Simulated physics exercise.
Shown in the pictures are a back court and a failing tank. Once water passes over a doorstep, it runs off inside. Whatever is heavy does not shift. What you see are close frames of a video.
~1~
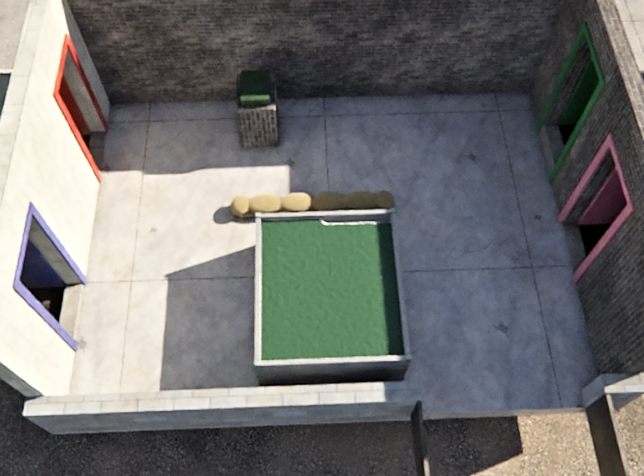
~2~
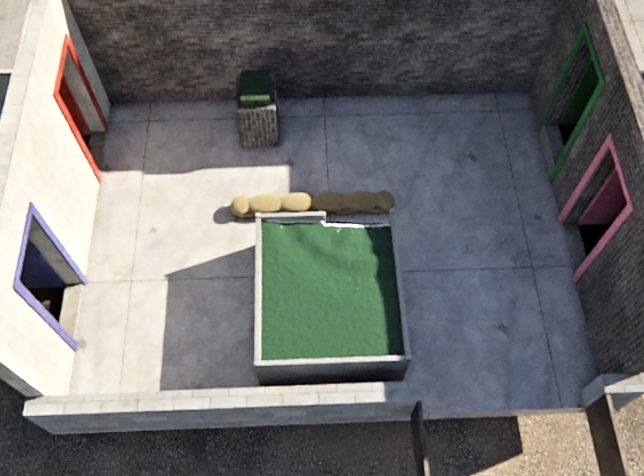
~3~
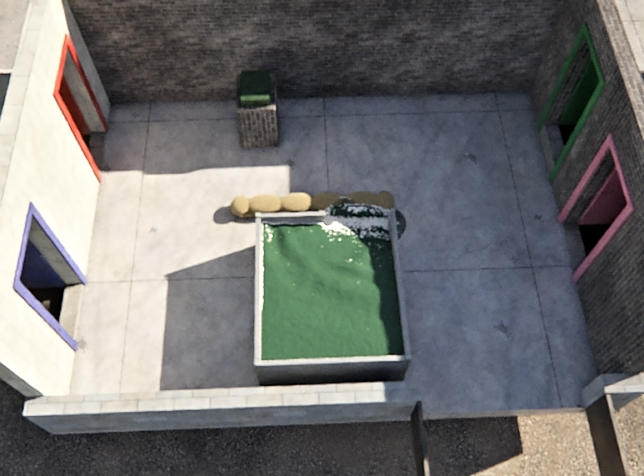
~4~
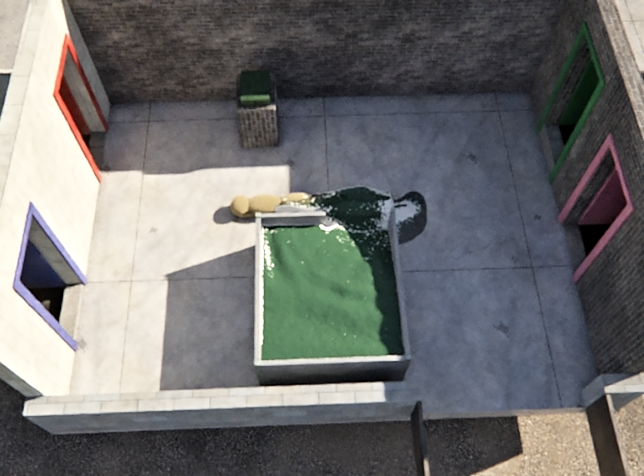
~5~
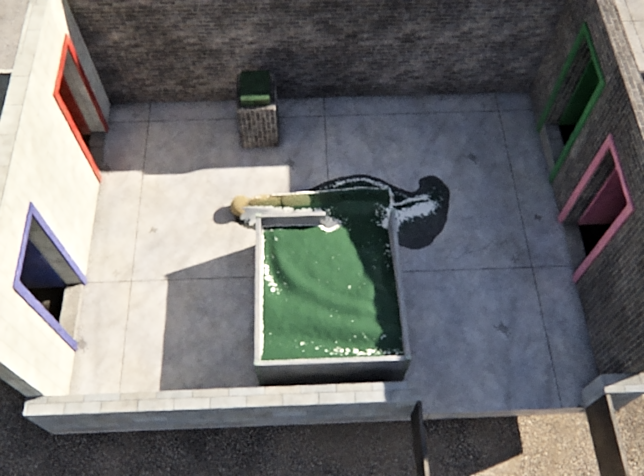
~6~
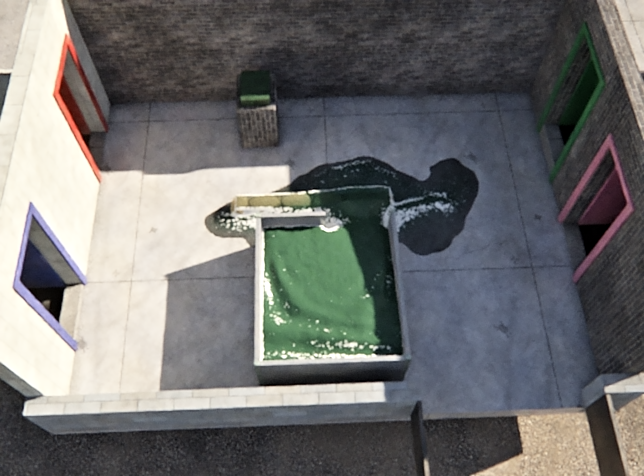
A walled tank of green water gives way at its far side, spilling across the courtyard floor.
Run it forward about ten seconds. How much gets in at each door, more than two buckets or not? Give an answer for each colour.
The blue door gets two buckets or less; the red door gets more than two; the green door gets two buckets or less; the pink door gets more than two.
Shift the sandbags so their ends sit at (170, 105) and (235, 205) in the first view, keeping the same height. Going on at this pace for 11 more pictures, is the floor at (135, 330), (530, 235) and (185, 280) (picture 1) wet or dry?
Going point by point, they'd be unwetted, unwetted and unwetted.
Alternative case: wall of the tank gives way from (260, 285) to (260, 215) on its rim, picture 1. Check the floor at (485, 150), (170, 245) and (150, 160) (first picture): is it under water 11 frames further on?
Sequence: Spared / wetted / wetted.
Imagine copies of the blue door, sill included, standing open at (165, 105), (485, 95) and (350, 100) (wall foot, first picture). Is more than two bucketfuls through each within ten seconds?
First stays short of it, second crosses the line, third crosses the line.
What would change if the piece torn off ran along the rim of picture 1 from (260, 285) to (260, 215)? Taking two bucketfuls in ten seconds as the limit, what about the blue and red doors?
Here the blue door gets too much, and the red door gets too much.
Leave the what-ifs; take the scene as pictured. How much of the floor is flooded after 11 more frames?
Near 60 in a hundred.
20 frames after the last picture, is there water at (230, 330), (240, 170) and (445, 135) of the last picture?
In that order the points end up high and dry, soaked and soaked.
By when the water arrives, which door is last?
It's the red-painted one.
A moment on, water covers 45 % of the floor; the blue door not reached, the red door not reached, the green door wet at the sill, nothing in, the pink door not reached.
Next, water covers 60 % of the floor; the blue door wet at the sill, nothing in, the red door not reached, the green door wet at the sill, nothing in, the pink door under two buckets in.
Then, water covers 70 % of the floor; the blue door wet at the sill, nothing in, the red door under two buckets in, the green door wet at the sill, nothing in, the pink door over two buckets in.
Later, water covers 85 % of the floor; the blue door wet at the sill, nothing in, the red door over two buckets in, the green door wet at the sill, nothing in, the pink door far over two buckets in.
In the end, water covers 95 % of the floor; the blue door under two buckets in, the red door over two buckets in, the green door wet at the sill, nothing in, the pink door far over two buckets in.
